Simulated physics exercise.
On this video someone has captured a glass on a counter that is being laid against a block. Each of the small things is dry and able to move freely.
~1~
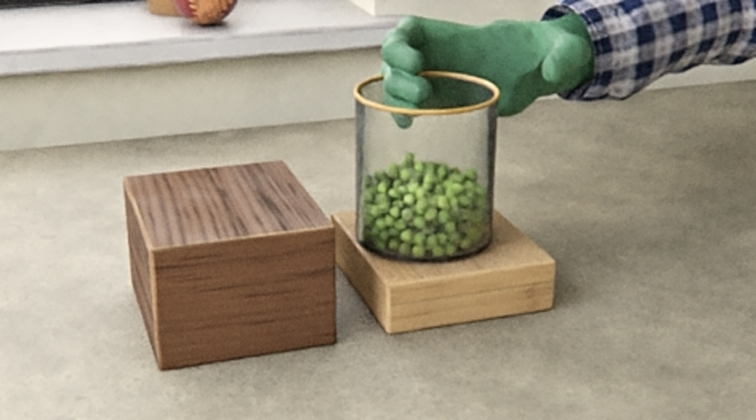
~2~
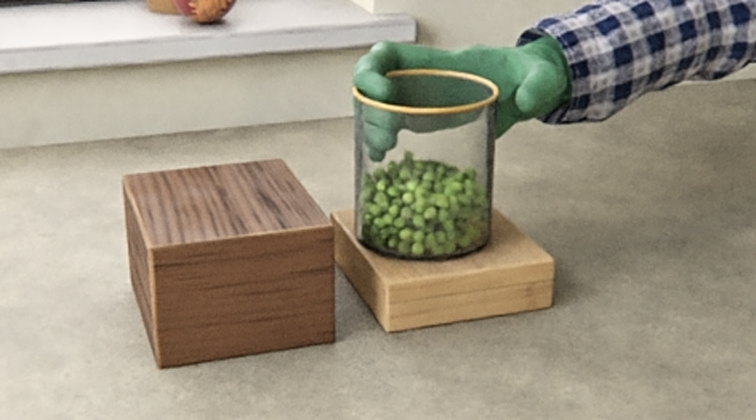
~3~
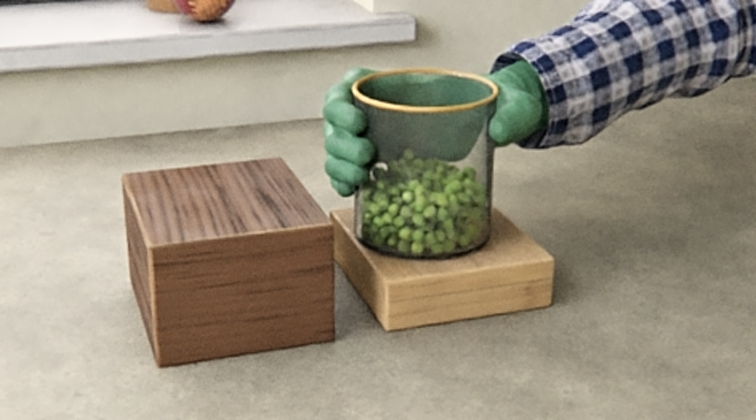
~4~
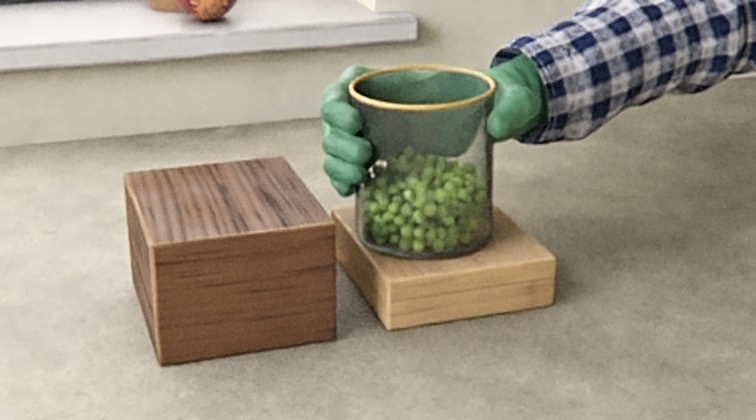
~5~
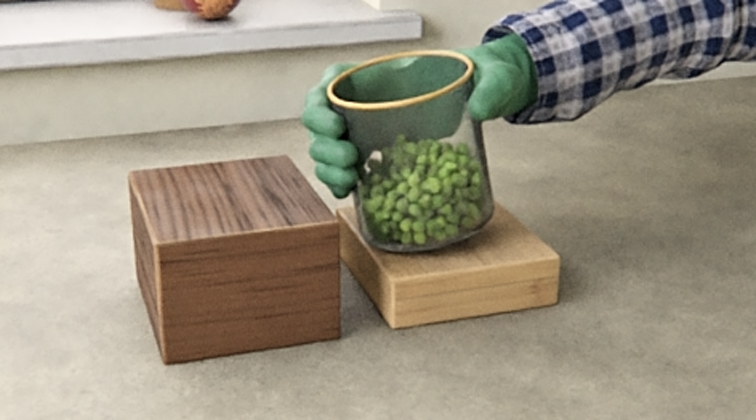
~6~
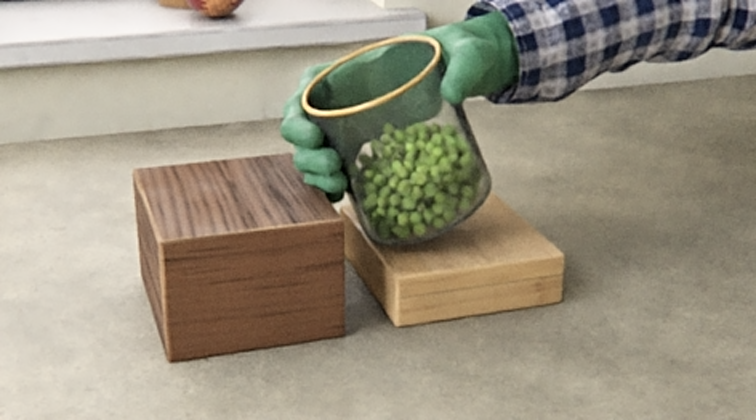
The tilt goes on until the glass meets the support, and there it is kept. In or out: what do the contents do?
What happens is that the load remains held.
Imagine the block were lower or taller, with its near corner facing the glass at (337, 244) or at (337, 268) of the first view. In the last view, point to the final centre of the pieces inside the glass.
I'd put it close to (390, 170) first and close to (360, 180) after that.
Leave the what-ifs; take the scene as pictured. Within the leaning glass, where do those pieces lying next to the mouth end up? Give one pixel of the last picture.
Around (369, 167).
Then, 0.20 s later than the last frame, the glass leans 35°; everything is still inside.
Then, 0.38 s later than the last frame, the glass rests on the block at 37°; everything is still inside.
When it is over, the glass rests on the block at 37°; everything is still inside.
